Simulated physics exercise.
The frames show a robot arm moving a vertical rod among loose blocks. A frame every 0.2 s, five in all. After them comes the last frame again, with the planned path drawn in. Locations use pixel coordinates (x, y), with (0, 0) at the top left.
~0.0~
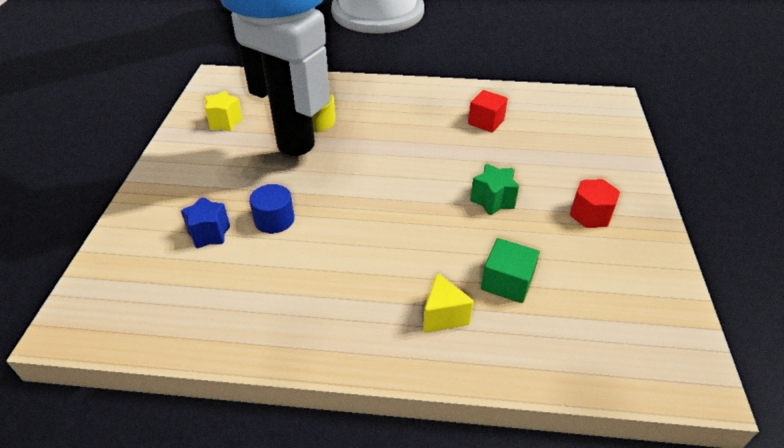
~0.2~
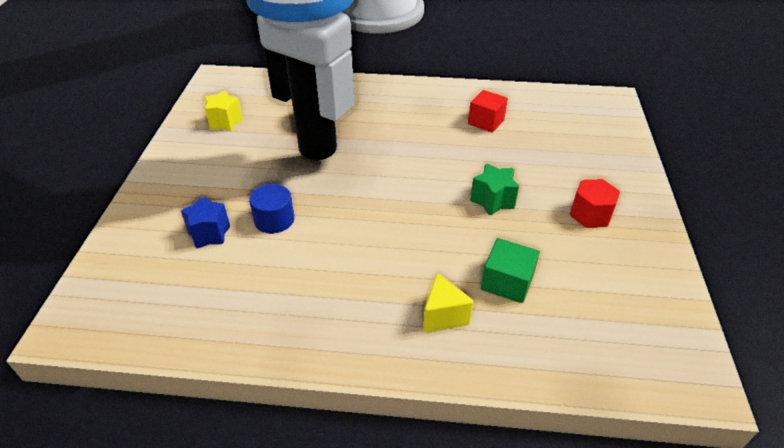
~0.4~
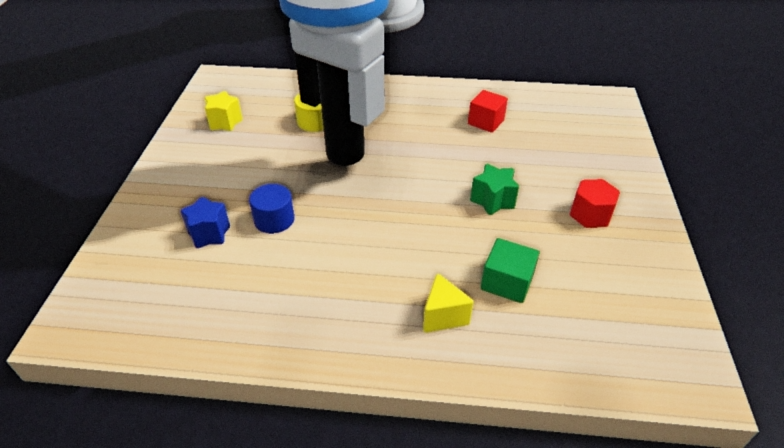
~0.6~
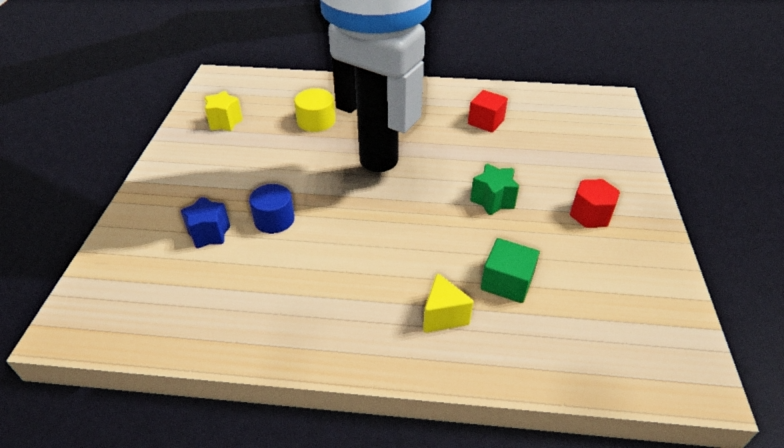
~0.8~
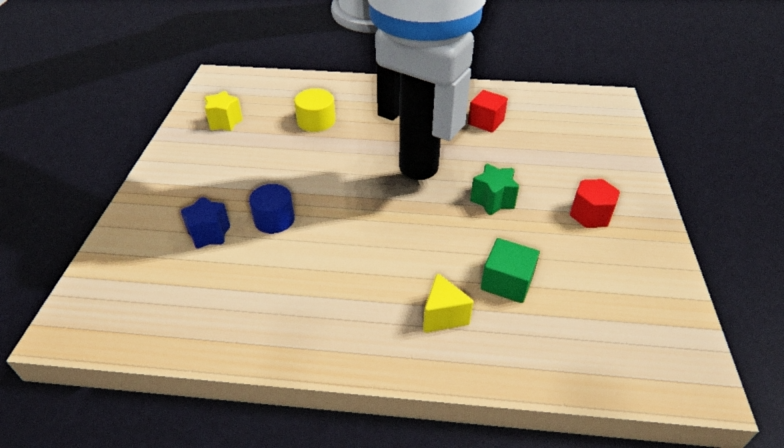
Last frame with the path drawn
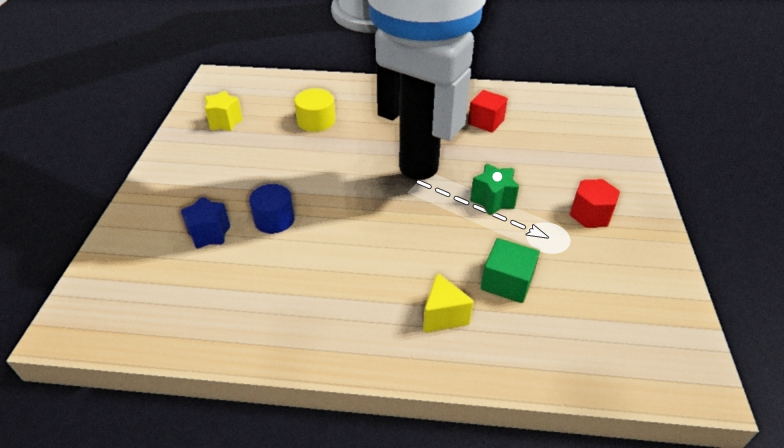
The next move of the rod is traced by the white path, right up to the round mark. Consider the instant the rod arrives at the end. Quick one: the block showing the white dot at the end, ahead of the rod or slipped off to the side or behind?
The block showing the white dot won't stay at the front of the rod.
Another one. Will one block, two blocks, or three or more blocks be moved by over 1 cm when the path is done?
One block shifts.
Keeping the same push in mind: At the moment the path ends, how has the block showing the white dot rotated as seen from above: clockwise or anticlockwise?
From the top, the block rotates counterclockwise.
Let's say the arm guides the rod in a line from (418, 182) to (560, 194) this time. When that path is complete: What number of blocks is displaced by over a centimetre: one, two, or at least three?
Blocks that move over 1 cm: One.
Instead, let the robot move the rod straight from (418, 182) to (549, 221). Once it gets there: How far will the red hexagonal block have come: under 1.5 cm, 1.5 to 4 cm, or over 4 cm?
The red hexagonal block ends up a moderate distance away, 1.5 to 4 cm.
The line goes straight from (418, 182) to (548, 238); the dot is on the green star.
On the path given first. One third of the way, rod at (460, 187); green star at (506, 178).
Two thirds of the way, rod at (505, 205); green star at (535, 180), turned 70° anticlockwise.
At the end, rod at (552, 225); green star at (545, 182), turned 100° anticlockwise; red hexagonal block unmoved.
